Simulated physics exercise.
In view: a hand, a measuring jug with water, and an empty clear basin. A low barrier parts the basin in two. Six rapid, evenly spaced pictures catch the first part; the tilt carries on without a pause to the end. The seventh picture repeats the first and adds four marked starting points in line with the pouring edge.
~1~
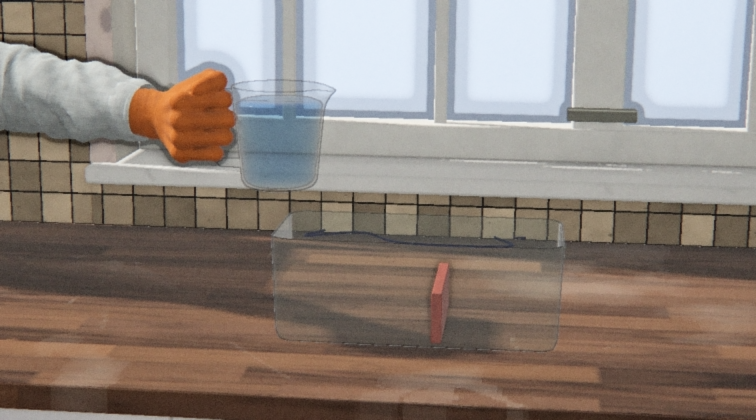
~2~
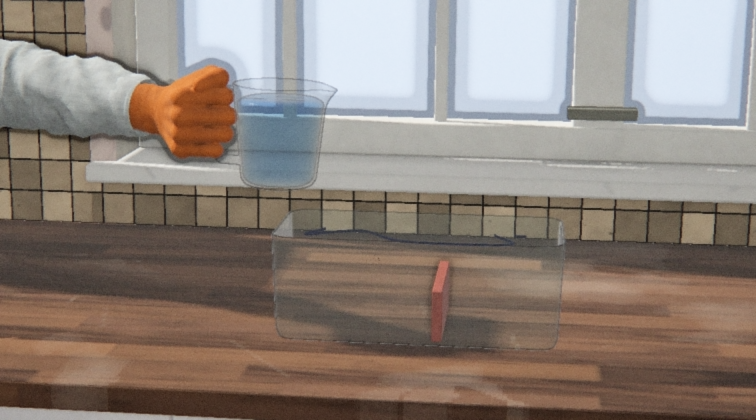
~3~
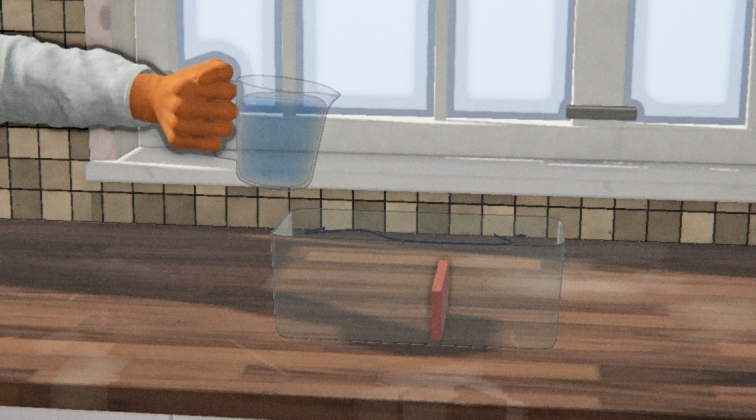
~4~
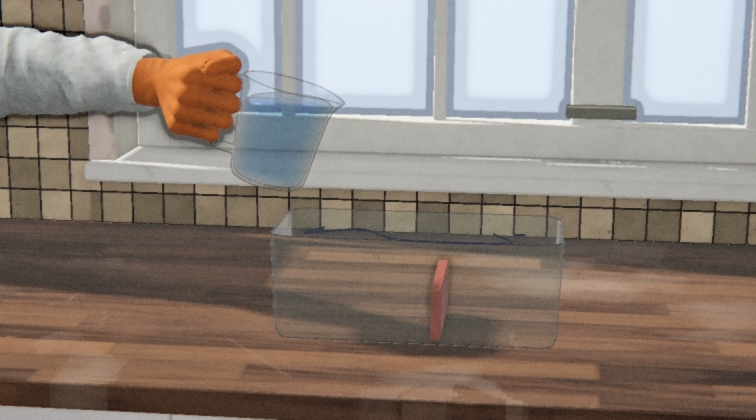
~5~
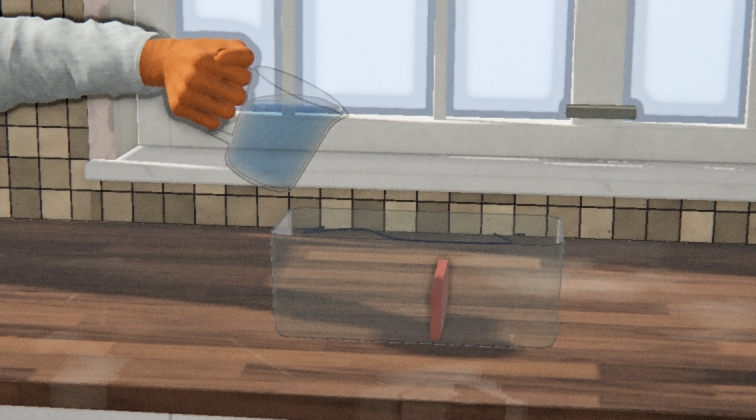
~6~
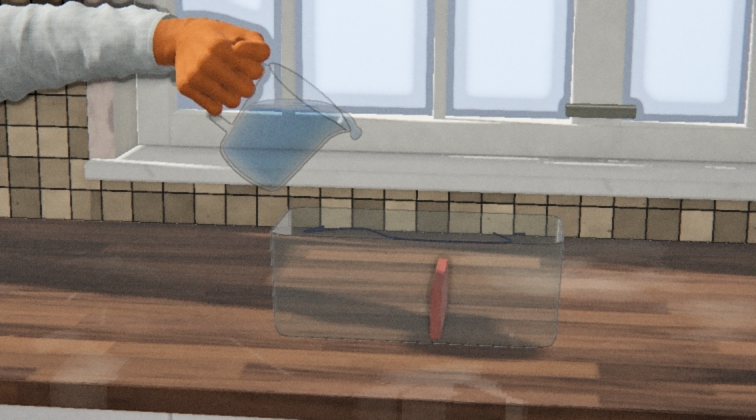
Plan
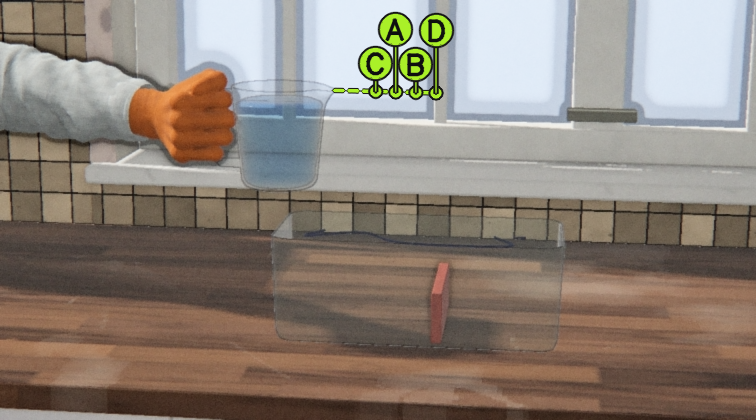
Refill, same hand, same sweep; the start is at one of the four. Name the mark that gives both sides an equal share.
Go for A.
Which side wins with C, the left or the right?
The left side.
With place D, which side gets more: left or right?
More ends on the right.
On the marked copy, A at (395, 91); B at (415, 92); C at (375, 91); D at (436, 92).
For place A, about 54 % ends left of the wall and 45 % right of it.
For place B, about 24 % ends left of the wall and 75 % right of it.
For place C, about 82 % ends left of the wall and 16 % right of it.
For place D, about 4 % ends left of the wall and 95 % right of it.
